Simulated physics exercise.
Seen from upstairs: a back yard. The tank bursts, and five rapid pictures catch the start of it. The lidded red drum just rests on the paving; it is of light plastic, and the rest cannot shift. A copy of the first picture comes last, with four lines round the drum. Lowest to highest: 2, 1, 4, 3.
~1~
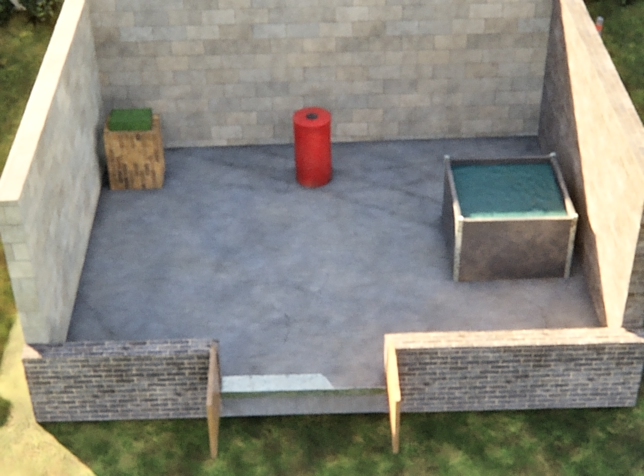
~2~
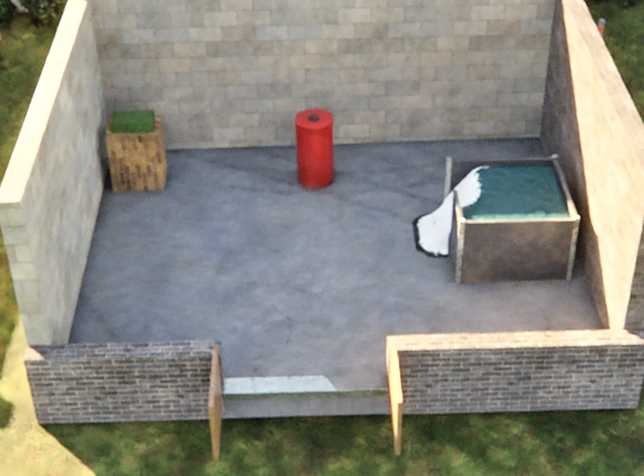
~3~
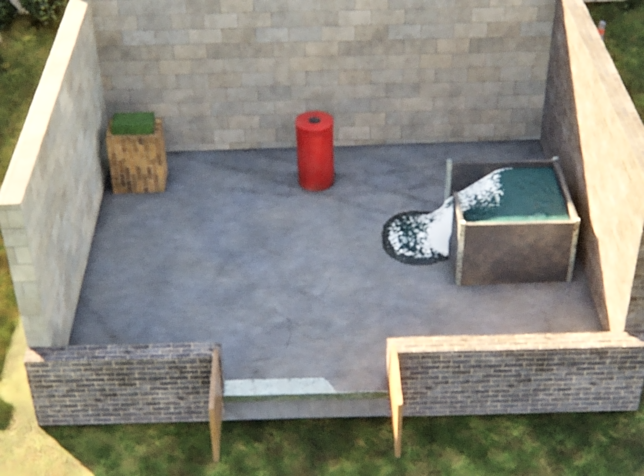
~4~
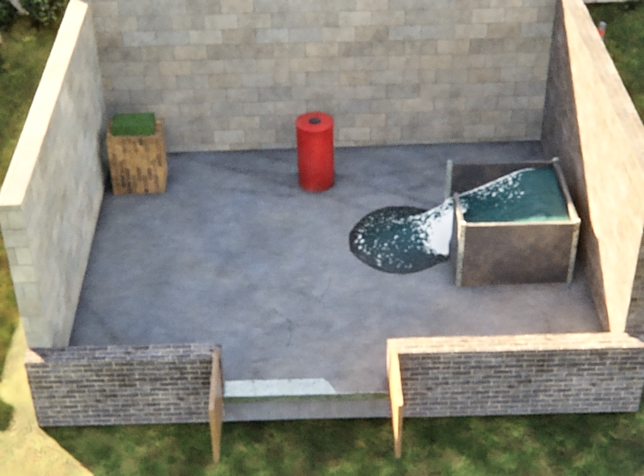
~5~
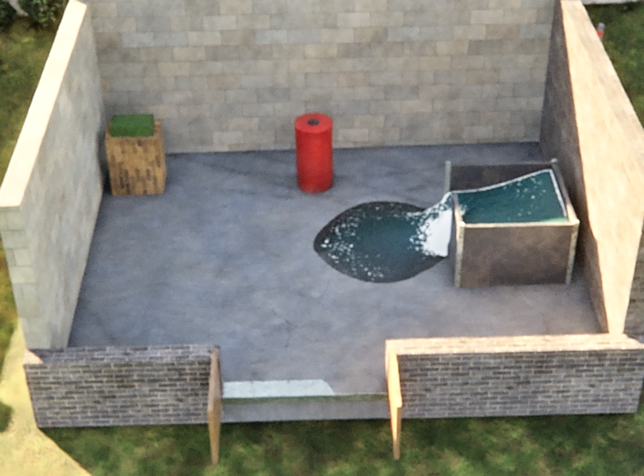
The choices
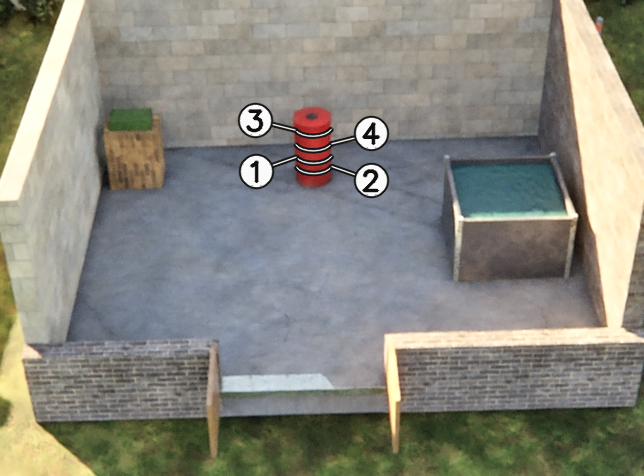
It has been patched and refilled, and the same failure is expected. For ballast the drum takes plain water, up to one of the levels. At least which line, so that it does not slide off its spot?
That is mark 2.
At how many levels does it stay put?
All of the four.
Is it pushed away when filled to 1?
No.
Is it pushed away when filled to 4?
No, that is safe.
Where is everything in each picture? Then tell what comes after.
In the first picture, lid of the red drum at (313, 117); tank full, its middle at (508, 192); open gate at (302, 340).
In the second picture, 1 % of the ground under water, its edge towards the drum at (420, 223).
In the third picture, 3 % of the ground under water, its edge towards the drum at (390, 224).
In the fourth picture, 5 % of the ground under water, its edge towards the drum at (379, 213).
In the fifth picture, lid of the red drum at (314, 122); 8 % of the ground under water, its edge towards the drum at (362, 207).
In white, 1 at (314, 163); 2 at (314, 173); 3 at (313, 136); 4 at (313, 150); from the bottom up 2, 1, 4, 3.
If 1 is chosen, it does not move.
If 2 is chosen, it shifts by a finger or two and stays.
If 3 is chosen, it does not move.
If 4 is chosen, it does not move.
